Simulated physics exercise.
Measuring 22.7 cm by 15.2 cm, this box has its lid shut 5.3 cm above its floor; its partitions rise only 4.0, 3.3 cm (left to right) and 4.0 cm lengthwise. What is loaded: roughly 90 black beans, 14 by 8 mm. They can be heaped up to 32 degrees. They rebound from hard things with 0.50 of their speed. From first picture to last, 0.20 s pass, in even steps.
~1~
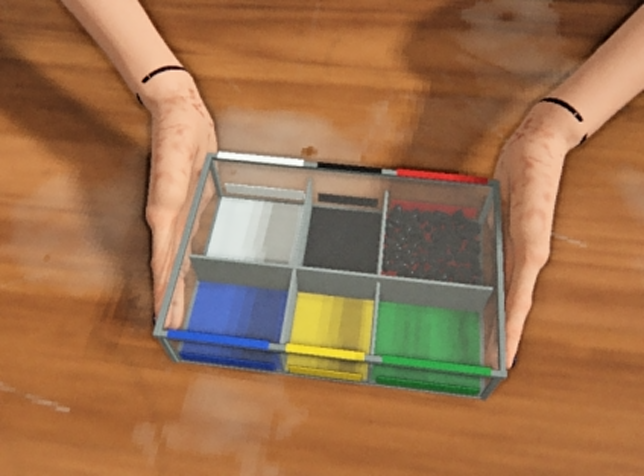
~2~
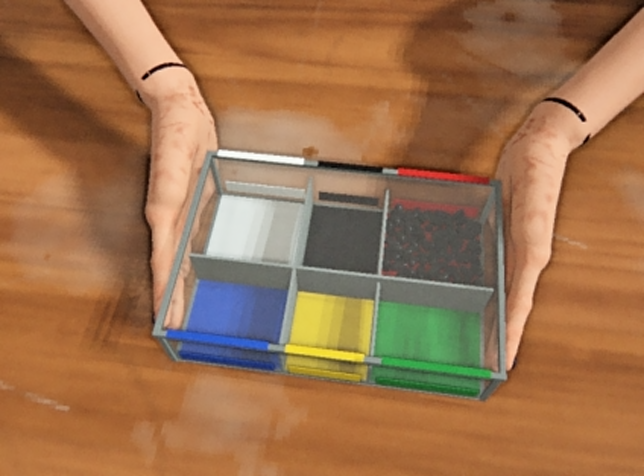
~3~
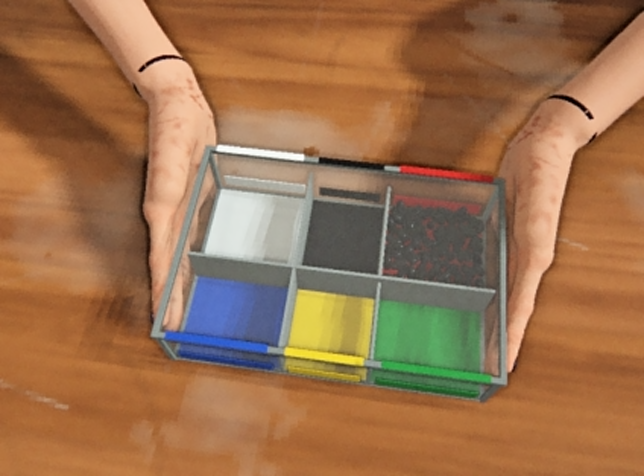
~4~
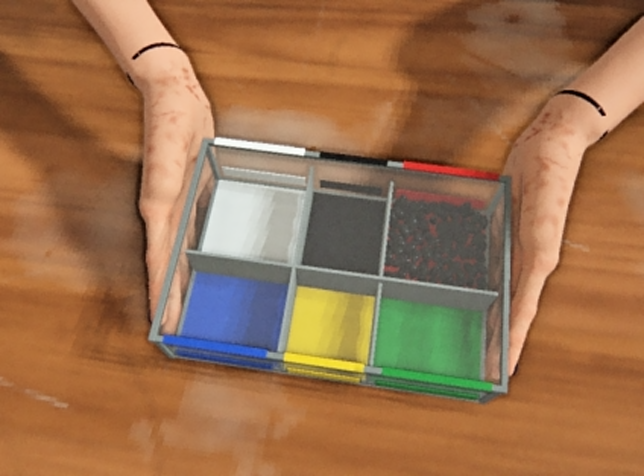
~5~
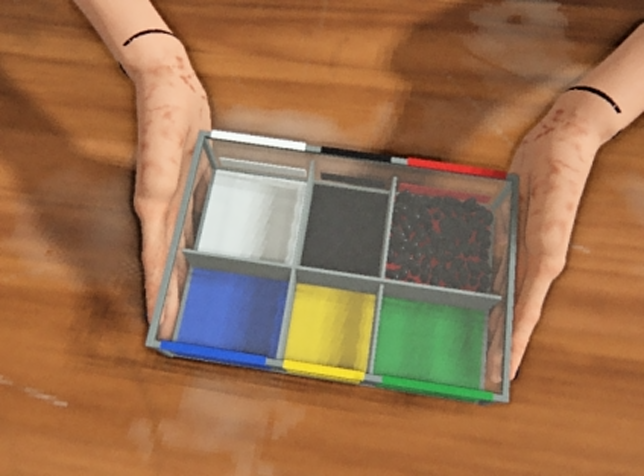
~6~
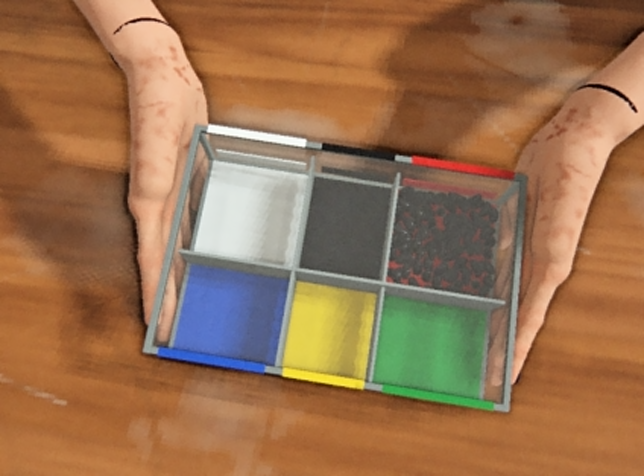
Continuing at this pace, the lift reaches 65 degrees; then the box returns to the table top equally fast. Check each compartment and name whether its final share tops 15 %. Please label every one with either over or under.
Labels - red compartment: Over; blue compartment: Under; green compartment: Under; yellow compartment: Under; white compartment: Under; black compartment: Under.
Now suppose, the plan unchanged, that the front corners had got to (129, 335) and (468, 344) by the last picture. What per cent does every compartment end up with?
Each compartment ends with this per cent: Red 70, blue 0, green 0, yellow 0, white 0 and black 25.
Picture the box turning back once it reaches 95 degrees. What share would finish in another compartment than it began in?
About 20 per cent.
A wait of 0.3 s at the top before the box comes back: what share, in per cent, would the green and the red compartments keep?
That would leave green with 5 percent and red with 95 percent.
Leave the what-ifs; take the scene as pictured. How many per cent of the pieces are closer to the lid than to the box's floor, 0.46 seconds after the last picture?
I'd say around 10 percent of the pieces.
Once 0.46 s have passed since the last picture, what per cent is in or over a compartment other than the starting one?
About 0 per cent.
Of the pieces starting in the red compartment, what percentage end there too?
Something like 100 in a hundred.
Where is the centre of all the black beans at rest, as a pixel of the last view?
Roughly pixel (441, 285).
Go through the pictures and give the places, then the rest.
In the first frame, box tilt 0 degrees, front corners at (161, 331) and (499, 372); red 100 %.
In the second frame, box tilt 1 degrees, front corners at (160, 331) and (499, 374).
In the third frame, box tilt 3 degrees, front corners at (159, 333) and (500, 379), lowest corner right front.
In the fourth frame, box tilt 8 degrees, front corners at (157, 336) and (500, 386), lowest corner right front.
In the fifth frame, box tilt 13 degrees, front corners at (154, 341) and (501, 395), lowest corner right front.
In the sixth frame, box tilt 18 degrees, front corners at (151, 347) and (502, 405), lowest corner right front; red 100 %.
Then, 0.46 s after the last picture, tilt 64 degrees; red 100 %.
Then, 0.77 s after the last picture, tilt 26 degrees; red 95 %, green 5 %.
Then, 1.18 s after the last picture, tilt 0 degrees; red 95 %, green 5 %.
In the end, red 95 %, blue 0 %, green 5 %, yellow 0 %, white 0 %, black 0 %.
